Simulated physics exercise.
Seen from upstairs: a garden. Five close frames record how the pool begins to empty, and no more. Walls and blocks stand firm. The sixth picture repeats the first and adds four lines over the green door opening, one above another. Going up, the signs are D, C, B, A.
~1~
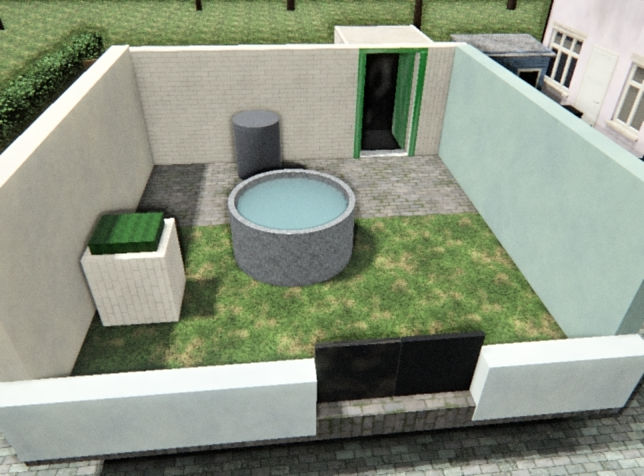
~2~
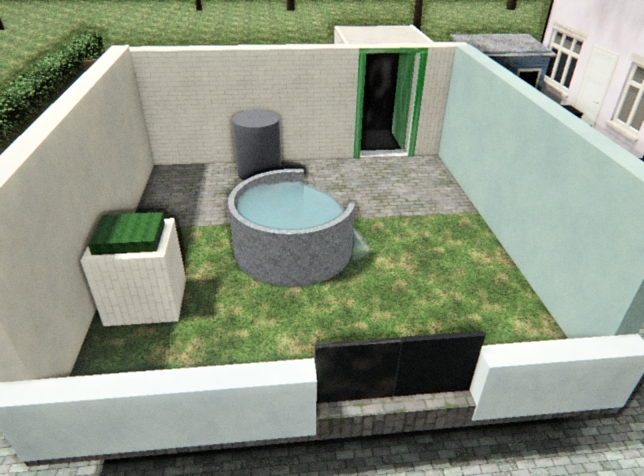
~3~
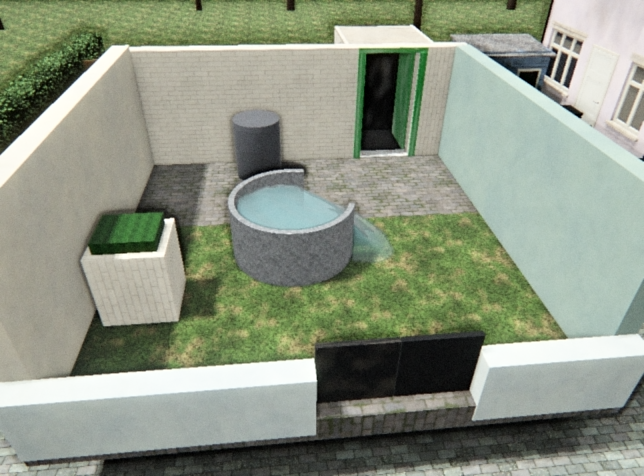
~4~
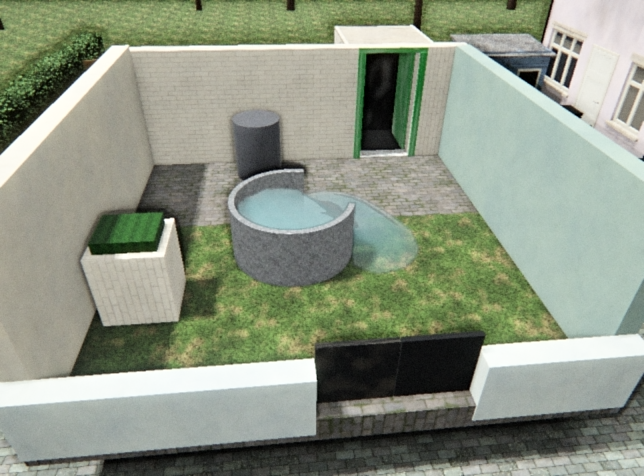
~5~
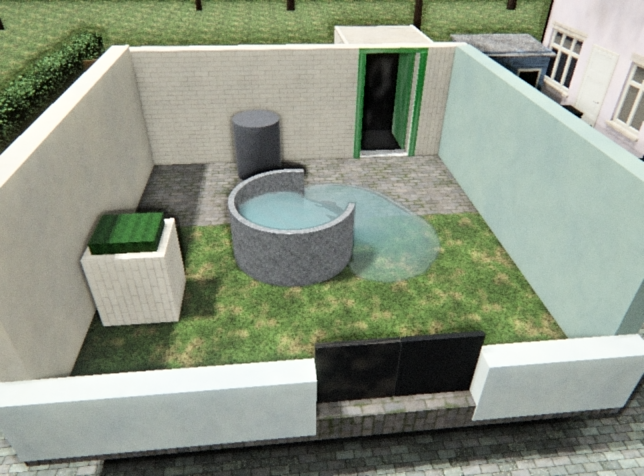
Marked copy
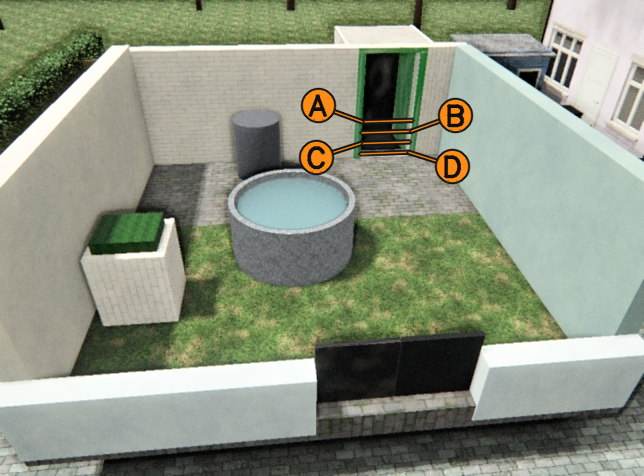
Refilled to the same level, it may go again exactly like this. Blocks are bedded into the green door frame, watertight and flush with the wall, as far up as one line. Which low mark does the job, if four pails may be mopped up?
C.
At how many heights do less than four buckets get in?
Three of them.
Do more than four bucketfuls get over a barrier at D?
Yes, that goes wrong.
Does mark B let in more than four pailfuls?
No.
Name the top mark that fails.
Mark D.
In orange, A at (387, 121); B at (386, 132); C at (385, 142); D at (384, 153); from the bottom up D, C, B, A.
With A, nothing gets over.
With B, nothing gets over.
With C, a splash gets over, under a bucket.
With D, about 11 bucketfuls get in.
